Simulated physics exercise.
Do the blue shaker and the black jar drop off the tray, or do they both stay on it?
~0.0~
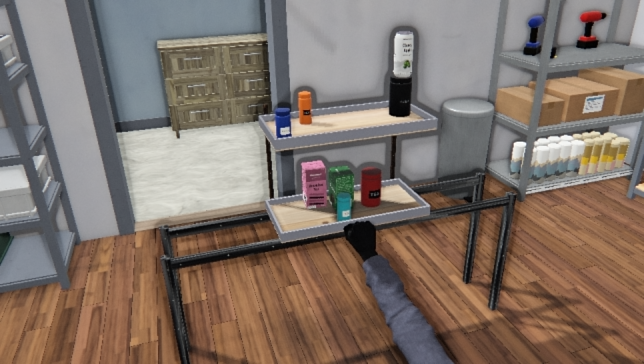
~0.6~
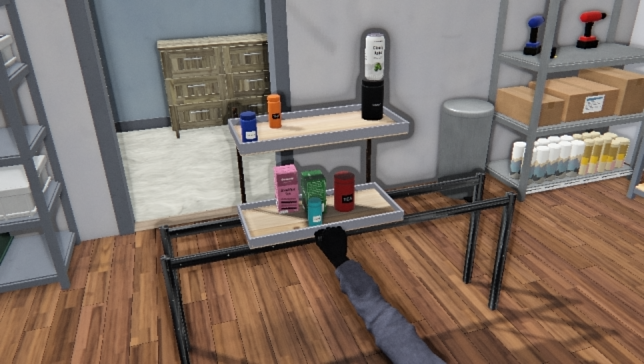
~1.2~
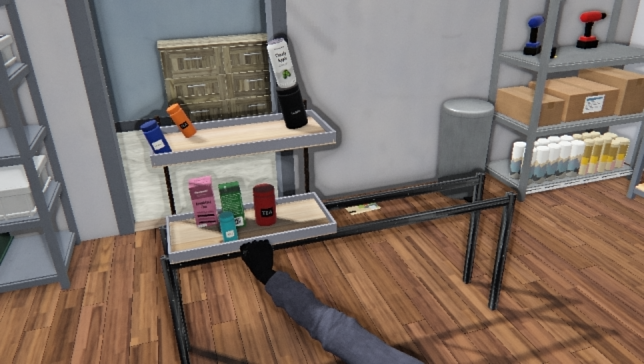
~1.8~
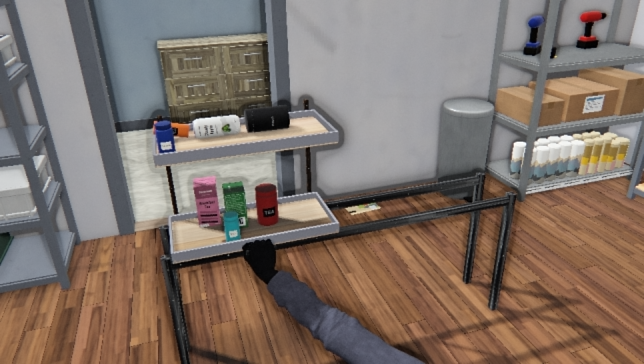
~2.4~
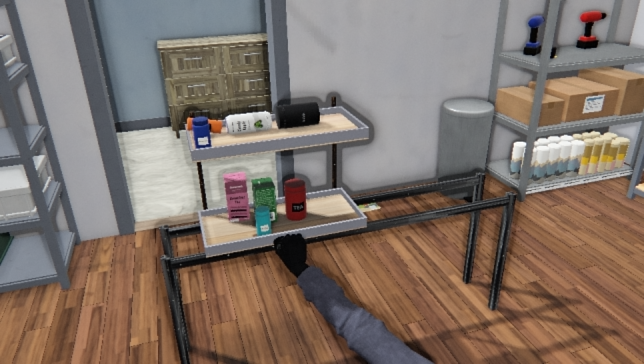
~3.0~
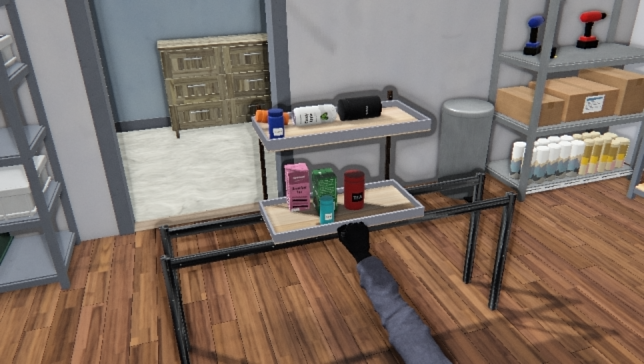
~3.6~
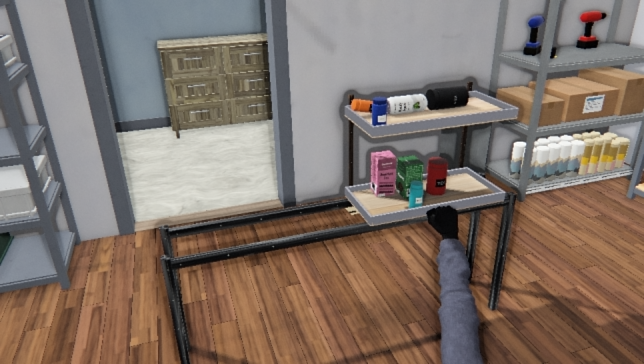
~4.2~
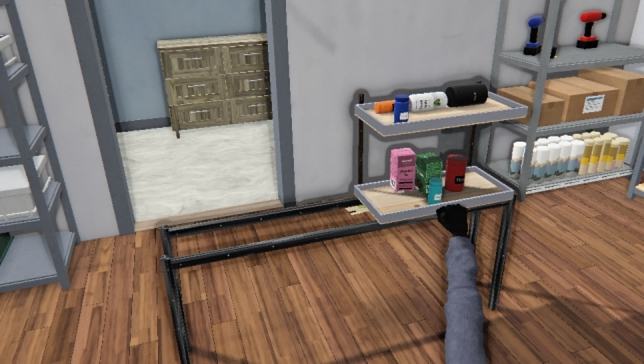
Both stay on the tray. The blue shaker ends up standing, while the black jar is lying on its side on the upper level.
